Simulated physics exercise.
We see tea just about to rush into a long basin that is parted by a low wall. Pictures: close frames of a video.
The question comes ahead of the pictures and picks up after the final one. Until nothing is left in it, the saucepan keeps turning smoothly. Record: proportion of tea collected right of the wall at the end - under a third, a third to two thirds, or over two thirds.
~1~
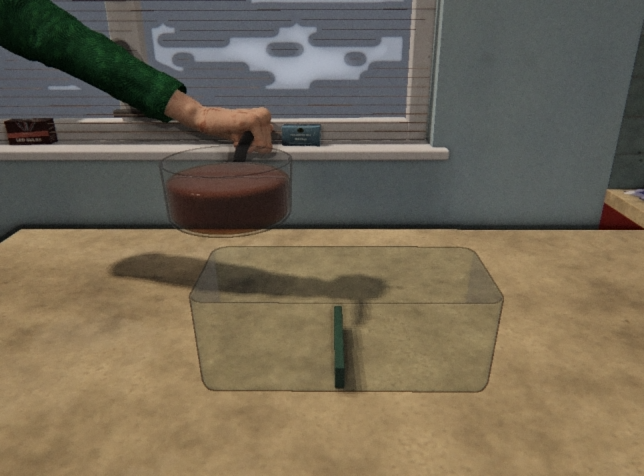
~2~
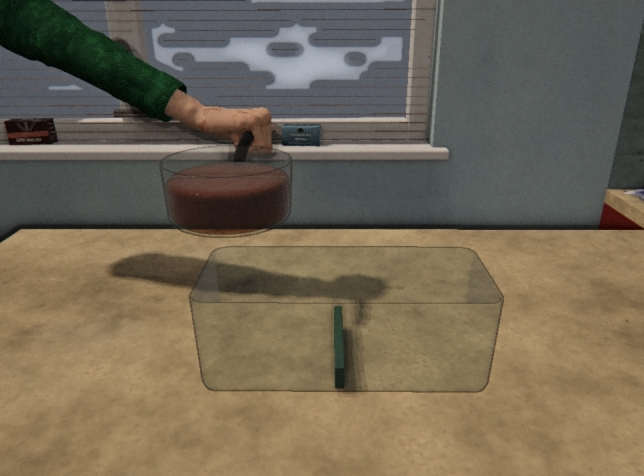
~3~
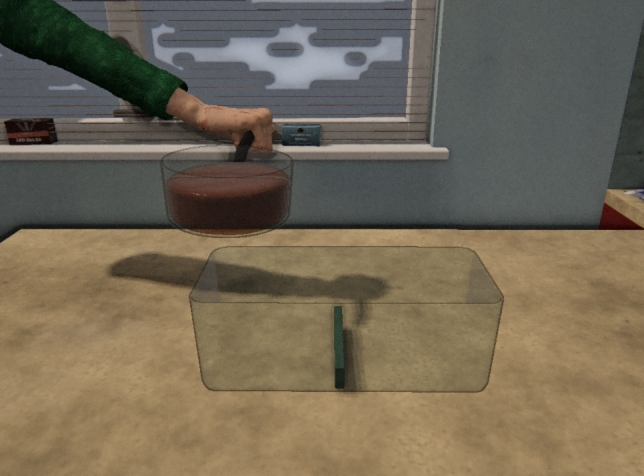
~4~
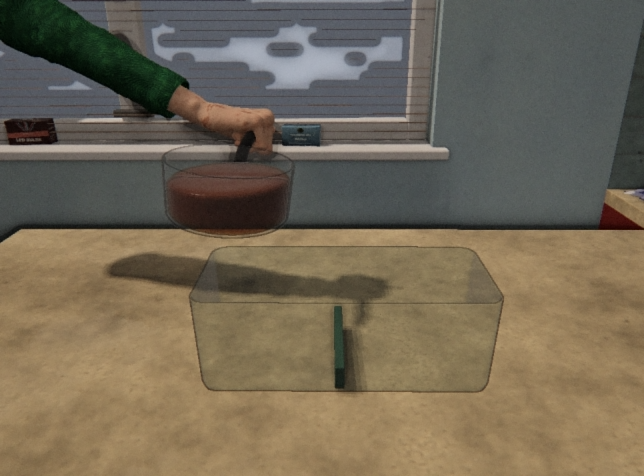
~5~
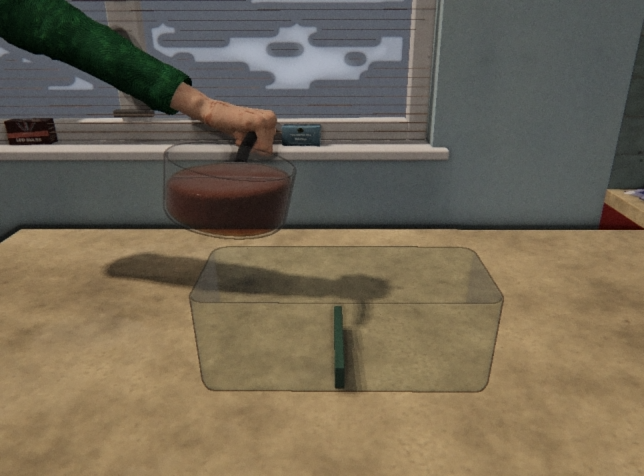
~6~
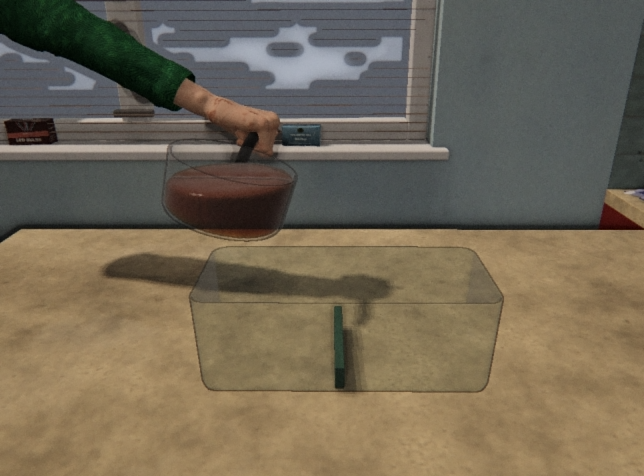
The share right of the wall lands inside the two marks of one third and two thirds.
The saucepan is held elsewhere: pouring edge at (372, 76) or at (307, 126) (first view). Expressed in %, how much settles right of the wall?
Roughly 90 percent on the first try and 70 percent on the second.
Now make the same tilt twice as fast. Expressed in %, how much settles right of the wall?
I'd estimate about 40 percent ends up there.
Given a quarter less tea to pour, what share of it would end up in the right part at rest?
Some 40 parts in a hundred, give or take.
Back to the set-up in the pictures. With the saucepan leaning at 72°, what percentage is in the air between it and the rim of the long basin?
It comes to around 30 per cent.
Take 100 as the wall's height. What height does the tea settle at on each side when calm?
On the left it sits near 50, while on the right it sits near 50.
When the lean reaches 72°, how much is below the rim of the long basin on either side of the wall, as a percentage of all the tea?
Left: Roughly 5 %; right: Roughly 25 %.
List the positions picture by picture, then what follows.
In the first frame, it leans 0°; its right rim is at (291, 161); the tea meets the walls at (169, 176) and (290, 176); the long basin's rim runs from (202, 273) to (488, 274); the wall's top is at (339, 335).
In the second frame, it leans 1°; its right rim is at (291, 162); the tea meets the walls at (169, 176) and (290, 177).
In the third frame, it leans 3°; its right rim is at (292, 164); the tea meets the walls at (170, 176) and (290, 177).
In the fourth frame, it leans 6°; its right rim is at (294, 168); the tea meets the walls at (170, 176) and (291, 177).
In the fifth frame, it leans 10°; its right rim is at (295, 173); the tea meets the walls at (171, 175) and (291, 177).
In the sixth frame, it leans 16°; its right rim is at (296, 179); the tea meets the walls at (170, 176) and (294, 178).
A moment on, the tilt is 72° and 41 per cent is still to pour, 6 is left of the wall and 24 right of it.
Next, the tilt is 109° and 4 per cent is still to pour, 40 is left of the wall and 52 right of it.
Then the tilt is 120° and 0 per cent is still to pour, 46 is left of the wall and 54 right of it.
Later the tilt is 120° and 0 per cent is still to pour, 46 is left of the wall and 54 right of it.
At rest 46 per cent lies left of the wall, 54 right of it and 0 outside.
